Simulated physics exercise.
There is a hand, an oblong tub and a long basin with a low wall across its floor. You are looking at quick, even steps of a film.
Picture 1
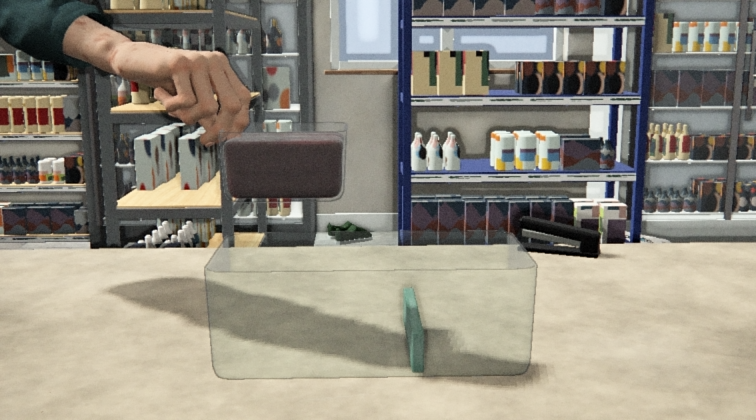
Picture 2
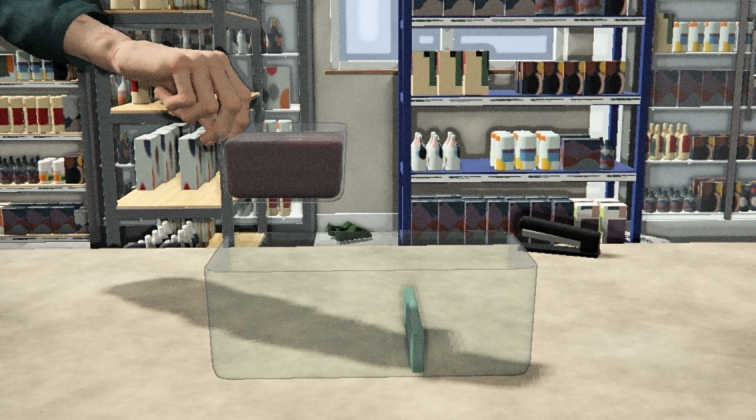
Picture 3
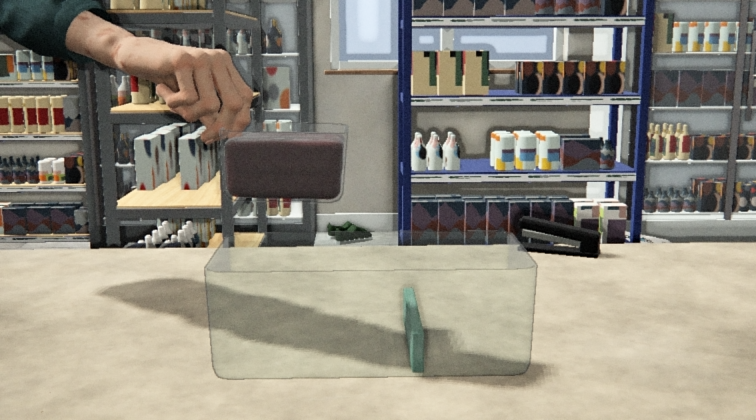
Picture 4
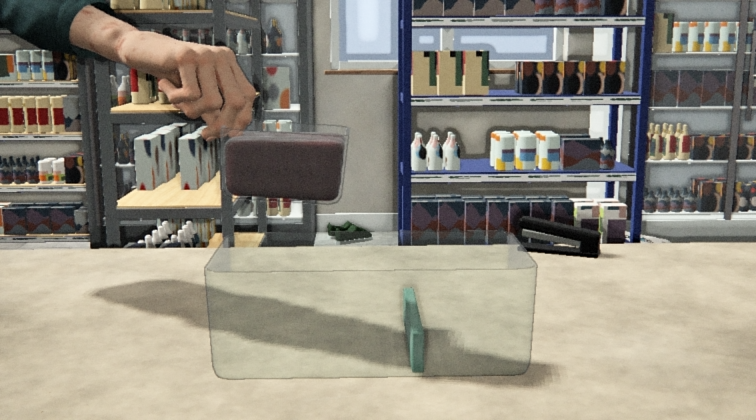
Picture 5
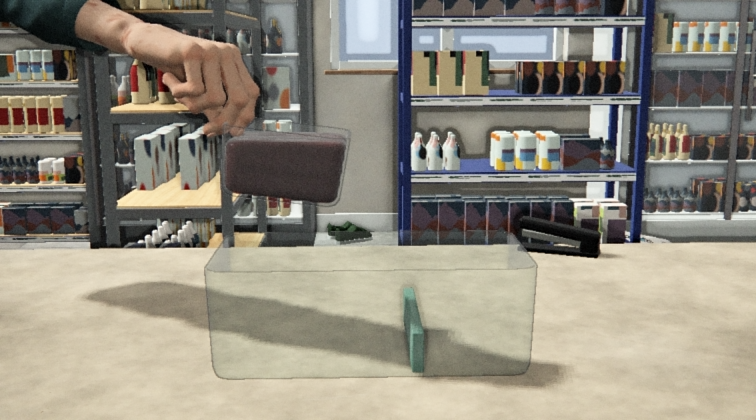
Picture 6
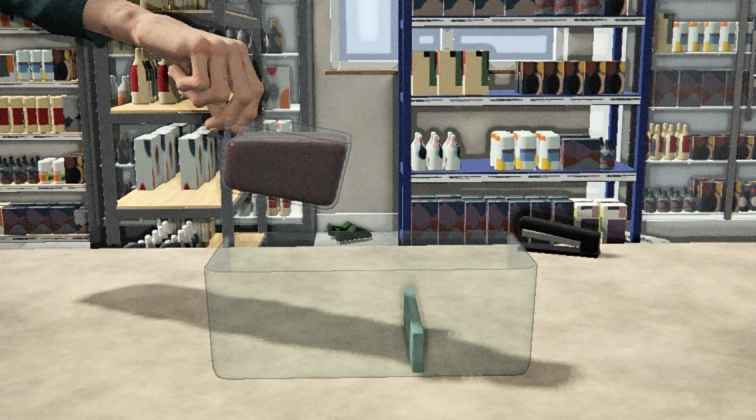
Shop counter with stocked shelves behind, a hand slightly tilting a small clear tub of dark contents rightward above a long clear basin.
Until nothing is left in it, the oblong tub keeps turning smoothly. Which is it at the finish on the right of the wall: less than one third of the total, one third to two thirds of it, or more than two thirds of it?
At the finish the right of the wall has one third to two thirds of the total.
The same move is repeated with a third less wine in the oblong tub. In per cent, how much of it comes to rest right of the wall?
10 %.
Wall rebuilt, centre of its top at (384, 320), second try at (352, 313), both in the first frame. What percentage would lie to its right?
It would come to roughly 70 per cent the first time and roughly 90 per cent the second.
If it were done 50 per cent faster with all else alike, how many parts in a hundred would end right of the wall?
It comes to about 35 per cent.
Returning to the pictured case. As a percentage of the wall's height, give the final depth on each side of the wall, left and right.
The left comes to 20 % and the right to 40 %.
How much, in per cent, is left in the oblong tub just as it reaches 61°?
Still holding around 55 %, give or take.
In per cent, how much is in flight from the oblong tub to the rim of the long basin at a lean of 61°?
That comes to near 25 percent.
A moment on, the tilt is 61° and 54 per cent is still to pour, 10 is left of the wall and 10 right of it.
Next, the tilt is 93° and 12 per cent is still to pour, 37 is left of the wall and 47 right of it.
Then the tilt is 99° and 1 per cent is still to pour, 51 is left of the wall and 47 right of it.
Later the tilt is 99° and 0 per cent is still to pour, 53 is left of the wall and 47 right of it.
In the end 53 per cent lies left of the wall, 47 right of it and 0 outside.
